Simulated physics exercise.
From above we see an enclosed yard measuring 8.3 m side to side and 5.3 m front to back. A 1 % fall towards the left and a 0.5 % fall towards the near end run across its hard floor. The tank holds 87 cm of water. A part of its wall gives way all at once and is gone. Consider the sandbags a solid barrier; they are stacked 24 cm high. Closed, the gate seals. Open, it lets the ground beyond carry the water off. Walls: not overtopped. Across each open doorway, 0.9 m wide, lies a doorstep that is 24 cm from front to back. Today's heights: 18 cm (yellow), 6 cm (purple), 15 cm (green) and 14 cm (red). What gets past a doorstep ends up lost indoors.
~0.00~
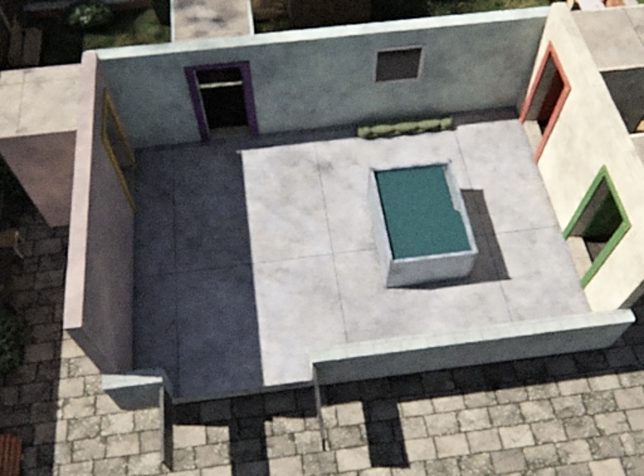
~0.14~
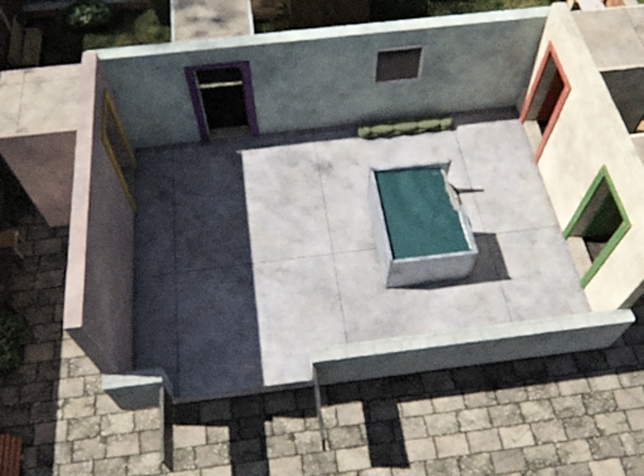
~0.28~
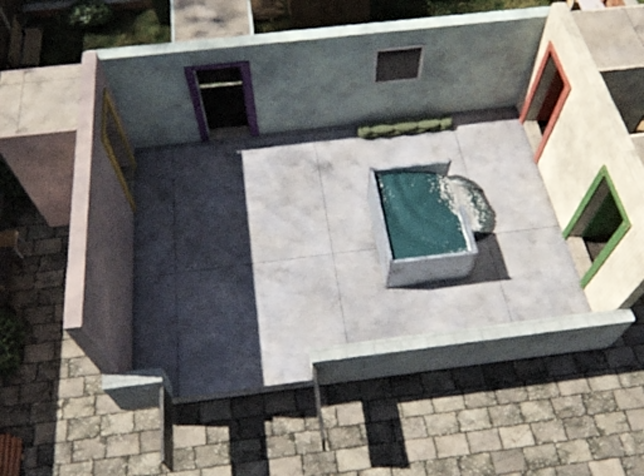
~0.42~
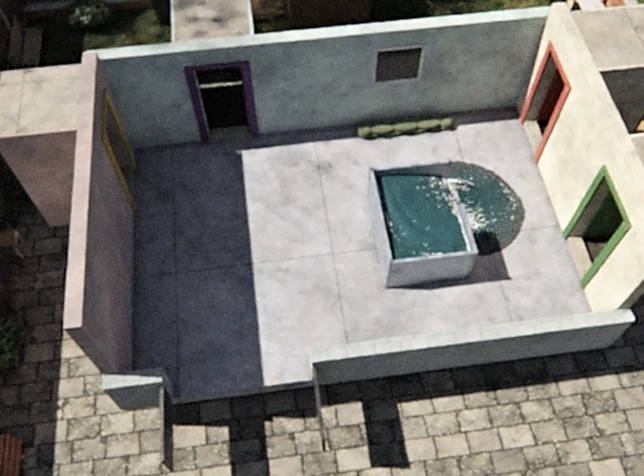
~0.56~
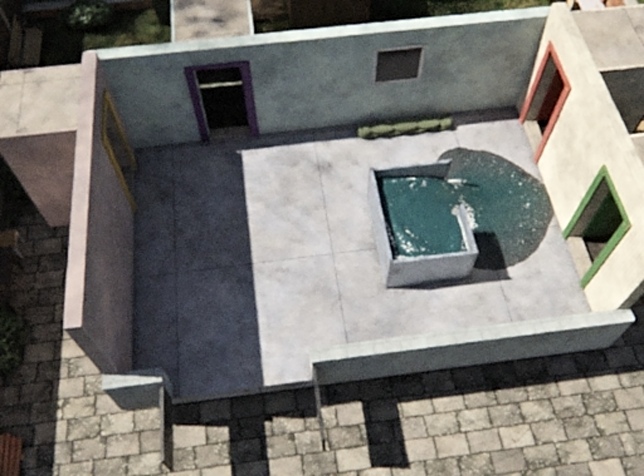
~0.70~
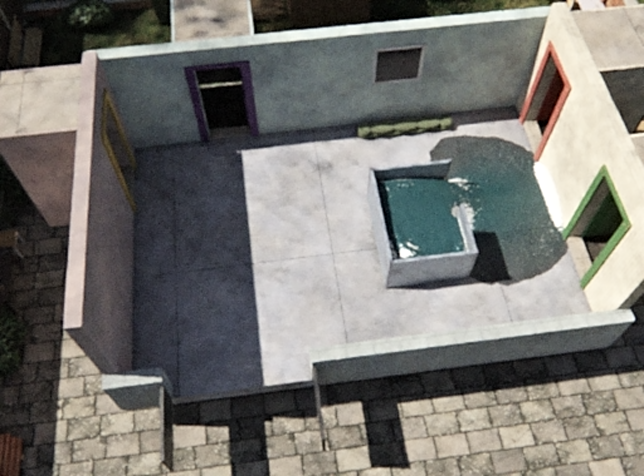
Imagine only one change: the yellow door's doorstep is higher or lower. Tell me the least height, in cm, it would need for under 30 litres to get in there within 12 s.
You would need roughly 7 cm.
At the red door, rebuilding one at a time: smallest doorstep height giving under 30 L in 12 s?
The red door needs around 22 cm.
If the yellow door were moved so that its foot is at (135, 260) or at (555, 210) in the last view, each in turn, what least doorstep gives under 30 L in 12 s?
In turn: Roughly 7.0 cm, roughly 34 cm.
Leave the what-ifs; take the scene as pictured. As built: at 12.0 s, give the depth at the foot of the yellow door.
A ruler would read roughly 9.5 cm.
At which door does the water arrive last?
It's the yellow door.
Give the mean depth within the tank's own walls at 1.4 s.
Around 50 cm deep on average.
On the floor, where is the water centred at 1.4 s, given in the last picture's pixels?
I'd put it close to (462, 217).
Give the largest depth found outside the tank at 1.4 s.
Max depth: Around 46 cm.
After 1.4 s water covers 20 % of the floor, deepest (46 cm) near (517, 108); it has not reached the yellow door.
After 3.0 s water covers 35 % of the floor, deepest (32 cm) near (454, 121); it has not reached the yellow door.
After 12.0 s water covers 90 % of the floor, deepest (11 cm) near (133, 350); 9 cm at the yellow door, 0 litres in over its 18 cm doorstep.
At the yellow door as built, the water arrived by 5.1 s and peaked near 11 cm at 8.8 s.
With a doorstep of 6 cm, 45 litres would have come in within the 12 s; with 8.5 cm, 10 litres. So under 30 litres takes about 7 cm.
